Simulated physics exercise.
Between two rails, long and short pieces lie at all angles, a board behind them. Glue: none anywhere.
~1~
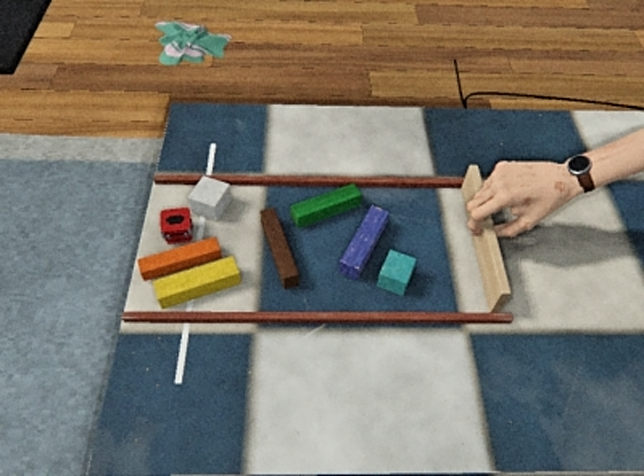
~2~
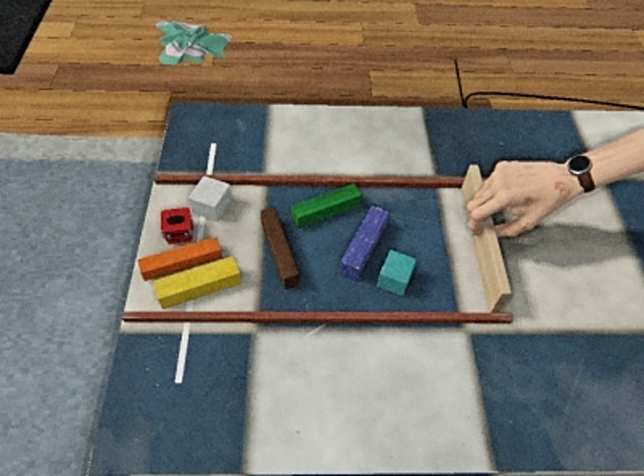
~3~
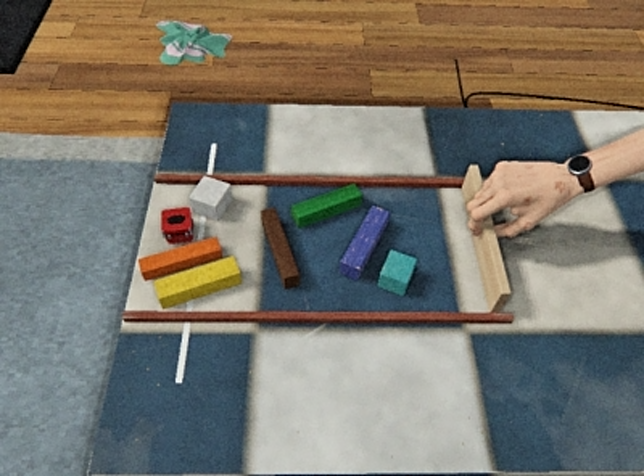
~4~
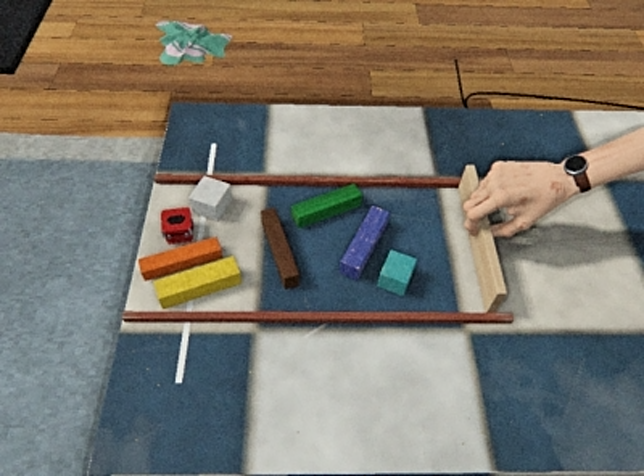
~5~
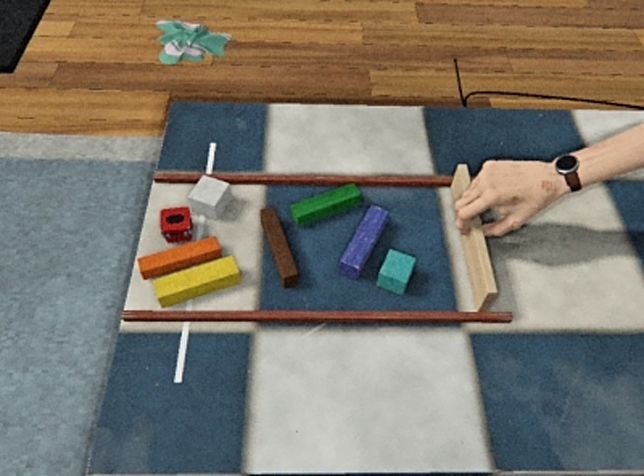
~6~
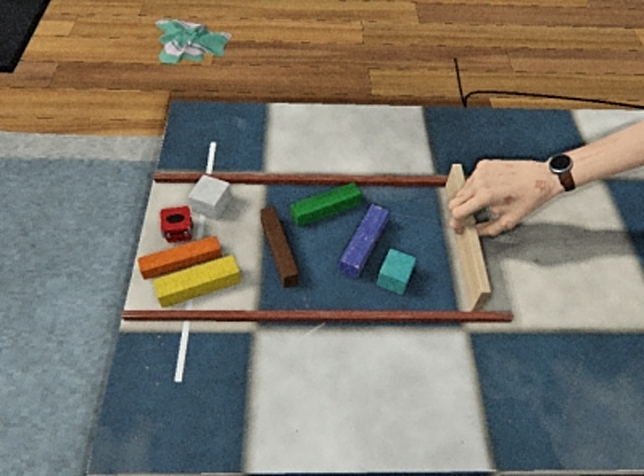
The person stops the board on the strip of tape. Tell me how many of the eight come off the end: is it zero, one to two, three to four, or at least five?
The number going over the edge will be three or at most four.
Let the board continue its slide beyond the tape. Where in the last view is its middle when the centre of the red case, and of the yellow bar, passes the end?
At (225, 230) for the red case; at (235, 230) for the yellow bar.
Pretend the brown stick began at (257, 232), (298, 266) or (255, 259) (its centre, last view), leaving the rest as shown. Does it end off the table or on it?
Spot by spot, it stays put; stays put; stays put.
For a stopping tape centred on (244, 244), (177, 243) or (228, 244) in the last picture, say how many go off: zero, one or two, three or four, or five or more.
Result per tape, as listed: Zero; 5 or more; 1 or 2.
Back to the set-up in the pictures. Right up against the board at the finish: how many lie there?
Number in contact with it: 3.
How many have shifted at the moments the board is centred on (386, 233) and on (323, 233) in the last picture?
I make it 2 at the first spot and 4 at the other.
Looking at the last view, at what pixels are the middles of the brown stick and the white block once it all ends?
Going in order, first (137, 261) and next (155, 192).
Early on, none off yet; red case at rest near (177, 225); orange bar at rest near (181, 258); yellow bar at rest near (198, 281).
A while later, none off yet; red case travelled about its own width near (152, 228); orange bar travelled about its own width near (128, 264); yellow bar travelled about its own width near (129, 290).
Finally, the number that fall off is three or four; lost, yellow bar, orange bar and red case.
